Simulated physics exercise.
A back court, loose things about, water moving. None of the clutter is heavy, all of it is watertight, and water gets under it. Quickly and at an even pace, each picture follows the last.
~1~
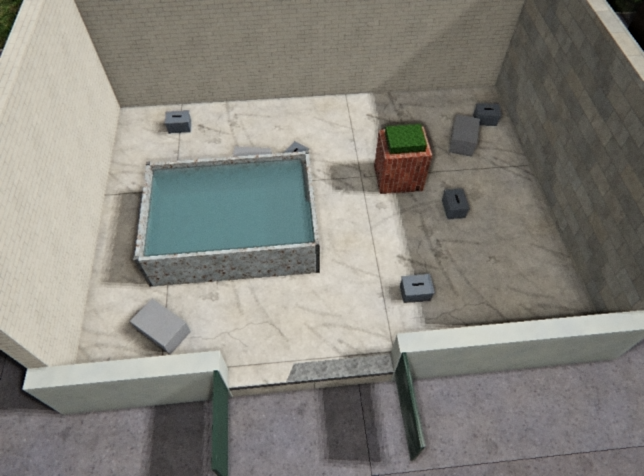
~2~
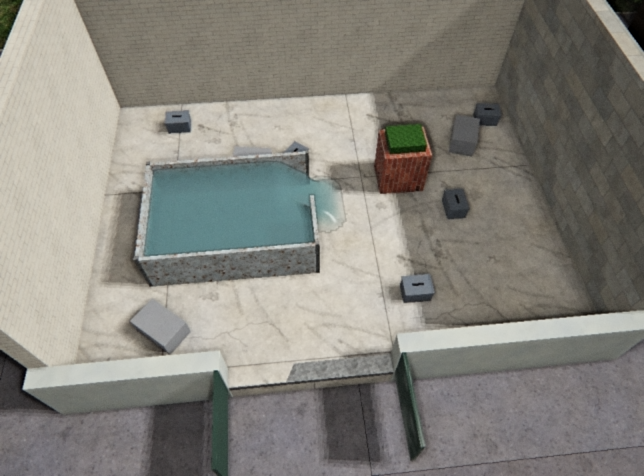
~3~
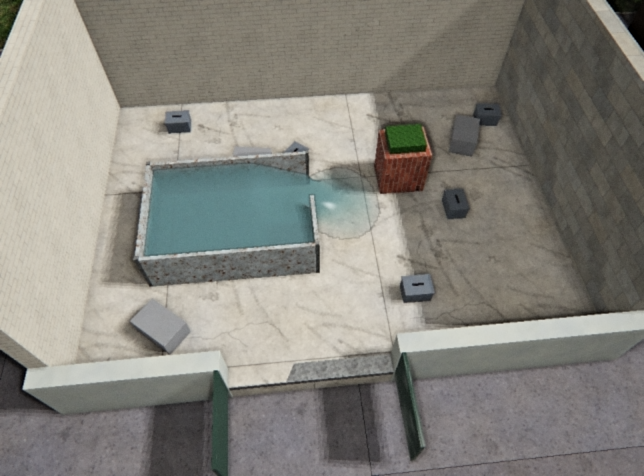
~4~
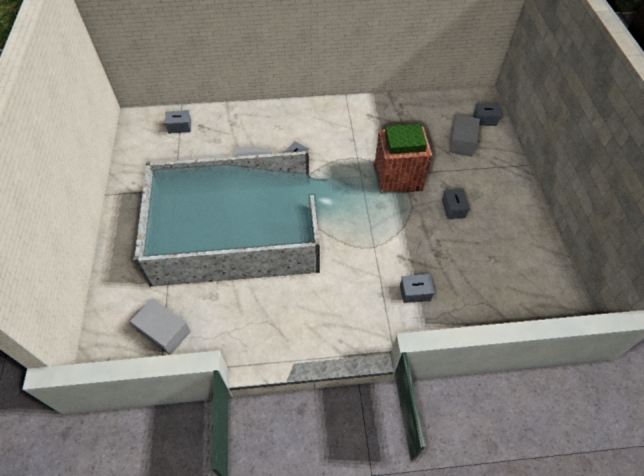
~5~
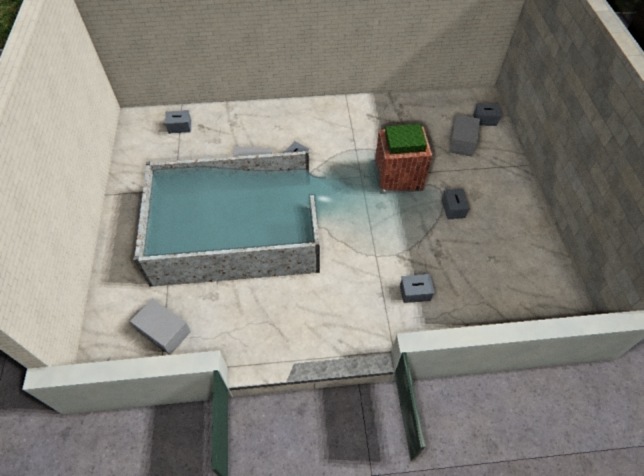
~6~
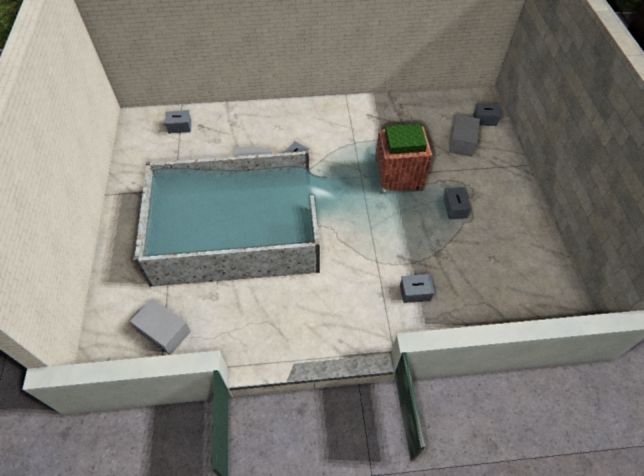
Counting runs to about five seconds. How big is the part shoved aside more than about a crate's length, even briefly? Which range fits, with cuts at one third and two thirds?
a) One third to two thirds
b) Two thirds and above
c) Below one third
Answer: A.
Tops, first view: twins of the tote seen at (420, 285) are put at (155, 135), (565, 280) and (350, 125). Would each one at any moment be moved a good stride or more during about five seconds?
Item by item: Remains in place, goes the distance, goes the distance.
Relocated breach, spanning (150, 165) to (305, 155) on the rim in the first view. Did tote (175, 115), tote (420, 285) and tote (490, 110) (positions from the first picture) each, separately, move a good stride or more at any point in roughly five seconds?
Listed in turn, ends up that far off, never travels that far, ends up that far off.
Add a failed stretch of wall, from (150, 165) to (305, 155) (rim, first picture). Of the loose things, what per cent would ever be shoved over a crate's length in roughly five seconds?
I'd say around 80 per cent.
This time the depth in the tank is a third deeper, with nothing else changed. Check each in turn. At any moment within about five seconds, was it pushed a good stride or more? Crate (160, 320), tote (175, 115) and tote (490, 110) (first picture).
Answers, in the order asked: Stayed within the threshold, stayed within the threshold, went past the threshold.
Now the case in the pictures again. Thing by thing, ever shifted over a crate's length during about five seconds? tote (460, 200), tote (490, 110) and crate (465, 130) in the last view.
Per object, same order: The full distance / the full distance / the full distance.
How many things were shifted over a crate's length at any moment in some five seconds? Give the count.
Count: 3.
A moment on, 1 of 8 are well off their spots; 0 afloat.
Next, 1 of 8 are well off their spots; 1 afloat.
Later, 1 of 8 are well off their spots; 2 afloat.
In the end, 3 of 8 are well off their spots, and 3 have been at some point; 3 afloat.
